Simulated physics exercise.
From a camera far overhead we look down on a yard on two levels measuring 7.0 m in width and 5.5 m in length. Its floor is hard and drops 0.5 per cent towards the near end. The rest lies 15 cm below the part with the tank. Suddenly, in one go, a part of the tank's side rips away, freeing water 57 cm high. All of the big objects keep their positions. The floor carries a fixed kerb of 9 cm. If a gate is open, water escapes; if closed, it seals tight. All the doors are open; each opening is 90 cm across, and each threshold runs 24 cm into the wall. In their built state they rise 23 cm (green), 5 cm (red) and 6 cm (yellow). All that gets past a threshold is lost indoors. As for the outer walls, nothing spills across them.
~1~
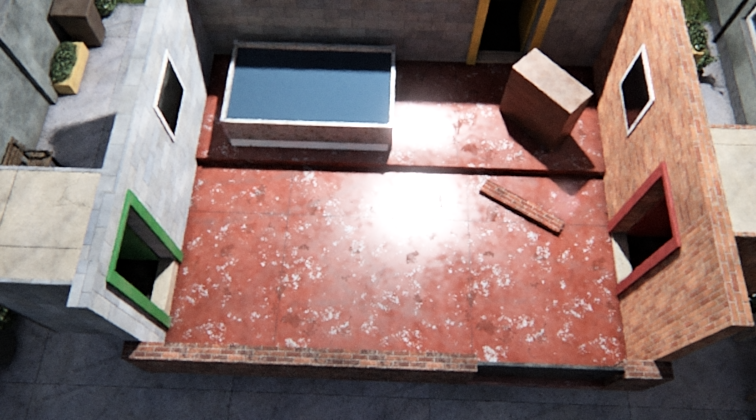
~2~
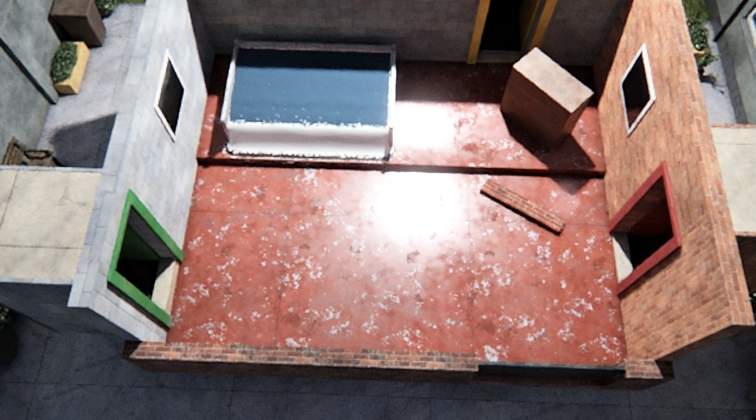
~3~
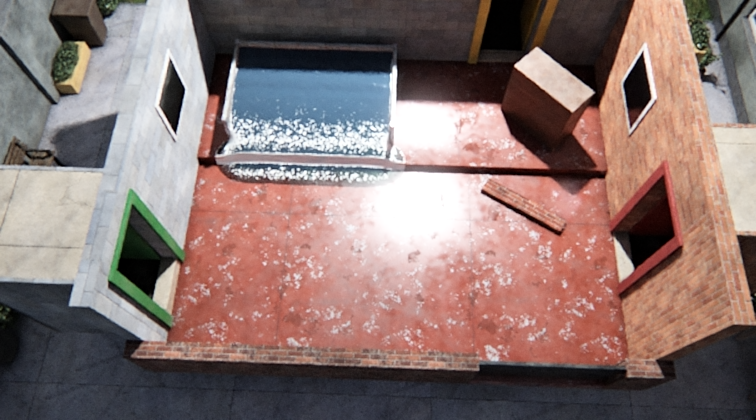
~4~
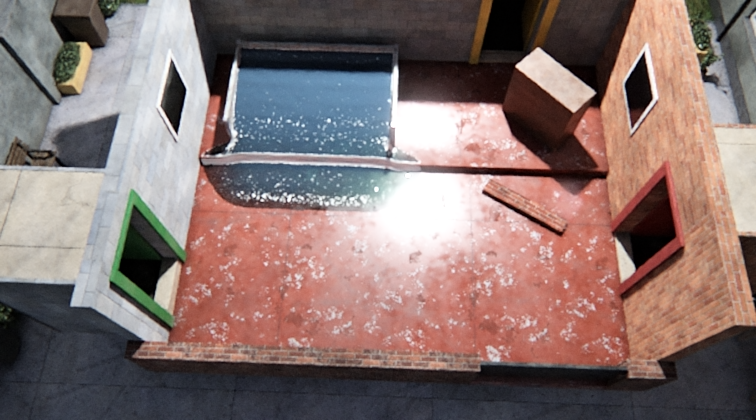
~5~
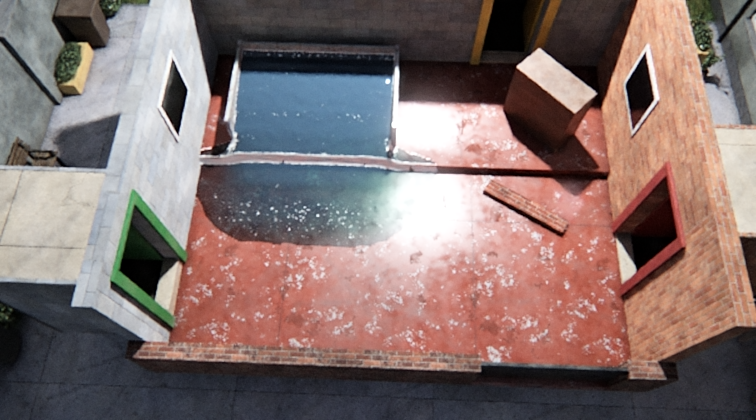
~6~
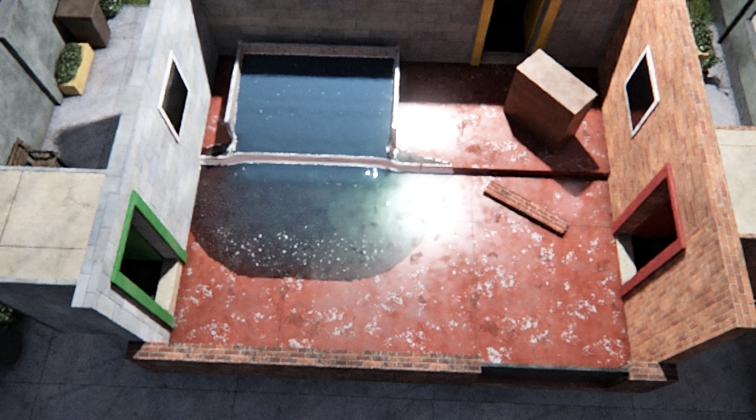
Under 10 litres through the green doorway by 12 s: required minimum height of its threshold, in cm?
Roughly 25 cm.
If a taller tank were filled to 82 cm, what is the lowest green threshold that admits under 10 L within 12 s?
I'd go with near 37 cm then.
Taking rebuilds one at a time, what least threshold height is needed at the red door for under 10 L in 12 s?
Red: Roughly 13.0 cm.
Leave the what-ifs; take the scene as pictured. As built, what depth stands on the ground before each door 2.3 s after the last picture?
Green 28, red 0, yellow 0 cm.
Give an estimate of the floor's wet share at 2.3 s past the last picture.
Around 55 per cent of the free floor.
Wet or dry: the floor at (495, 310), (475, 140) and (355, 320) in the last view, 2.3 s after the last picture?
Going in order: Swamped, untouched, swamped.
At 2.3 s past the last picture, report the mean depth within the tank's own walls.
It averages near 9 cm.
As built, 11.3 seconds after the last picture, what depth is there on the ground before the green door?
It works out to about 6.5 centimetres deep.
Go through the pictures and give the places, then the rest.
Still water, 57 cm deep, in the tank at (311, 85); the green door at (153, 269) is dry, in the first frame.
Water pours out at (310, 135) and has run 0.2 m, to (233, 151); about 11 cm deep outside, 57 cm at the back, in the second frame.
The gap is at (311, 136), the front 0.7 m out at (236, 177); the back of the tank holds 57 cm, in the third frame.
Water pours out at (313, 137) and has run 1.1 m, to (247, 203); about 11 cm deep outside, 53 cm at the back, in the fourth frame.
The front is at (269, 238), 1.7 m from the gap at (314, 138); 5.6 m2 of floor is wet, 48 cm left at the back, in the fifth frame.
Water pours out at (314, 139) and has run 2.3 m, to (243, 269); about 7 cm deep outside, 48 cm at the back; the green door at (157, 269), 3.3 m from the gap, is still 0.8 m from the nearest water, in the sixth frame.
Then, 0.7 s after the last picture water covers 45 % of the floor, deepest (36 cm) near (298, 359); 8 cm at the green door, 0 litres in over its 23 cm threshold.
Then, 2.3 s after the last picture water covers 55 % of the floor, deepest (32 cm) near (179, 354); 28 cm at the green door, 7 litres in over its 23 cm threshold.
Then, 11.3 s after the last picture water covers 70 % of the floor, deepest (14 cm) near (516, 195); 7 cm at the green door, 14 litres in over its 23 cm threshold.
At the green door as built, the water peaked near 29 cm, 2.1 s after the last picture.
Run again over the same 12 s with other heights there, 15 litres in over 22.5 cm, 2 litres over 30.5 cm. The limit of 10 litres is kept from about 25 cm up.
